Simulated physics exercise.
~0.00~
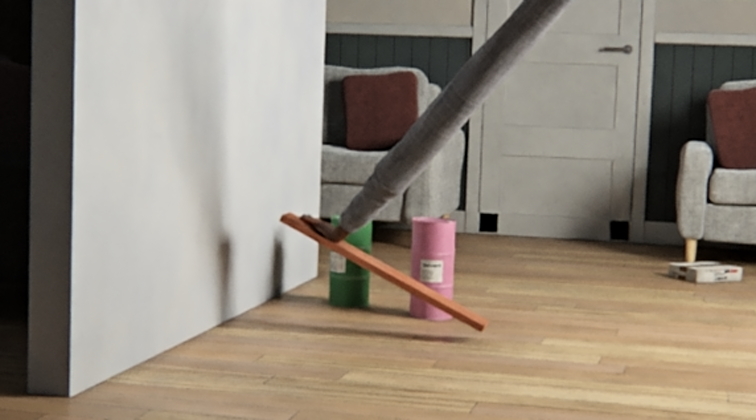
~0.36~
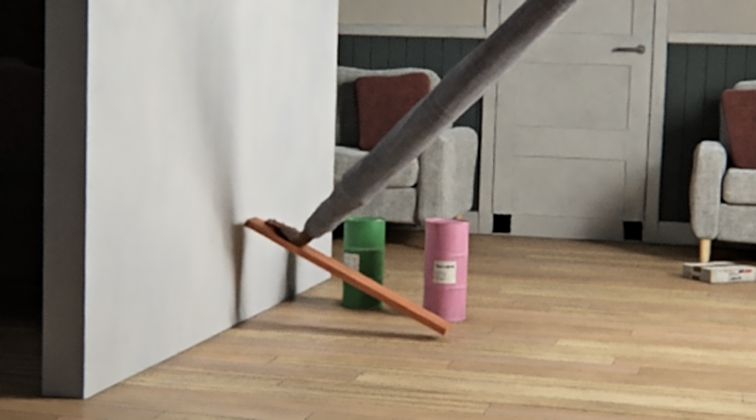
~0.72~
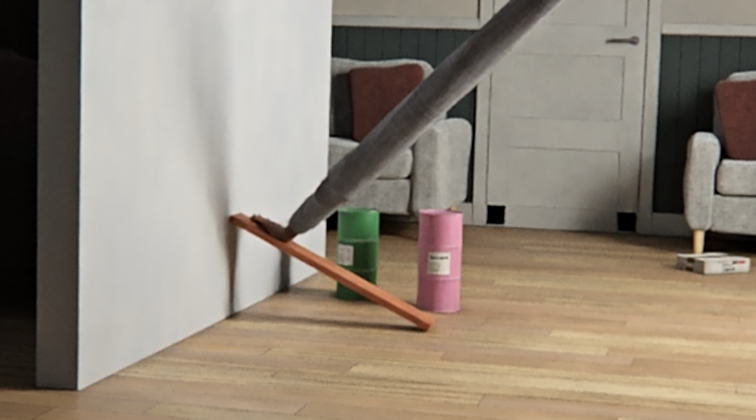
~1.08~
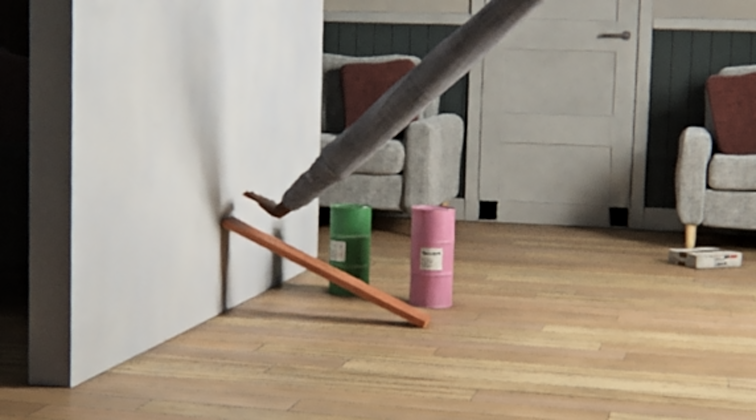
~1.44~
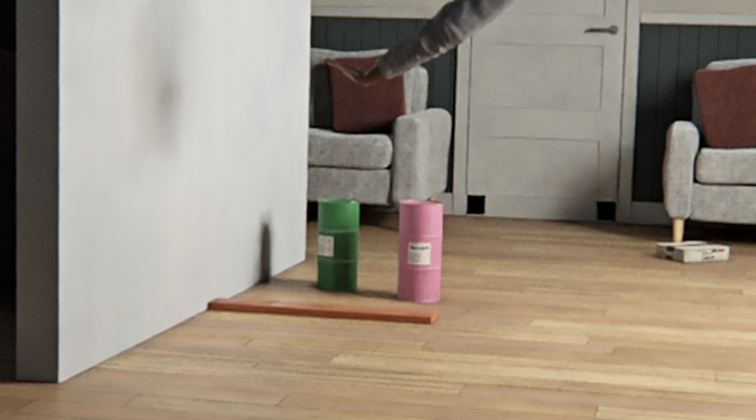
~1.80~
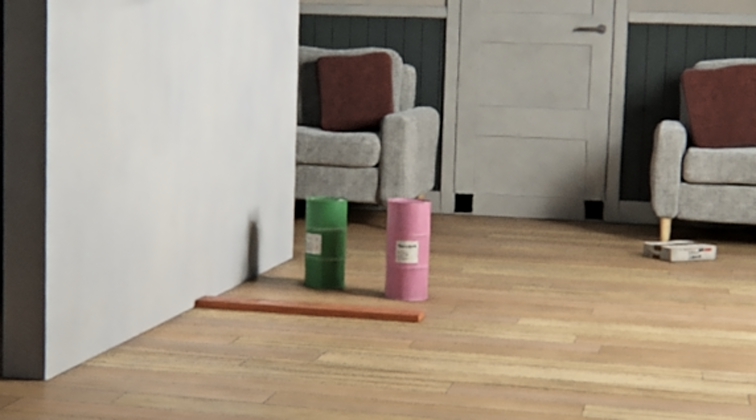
Orange plank being leaned against a white wall by a hand, then slipping down flat before green and pink canisters once released.
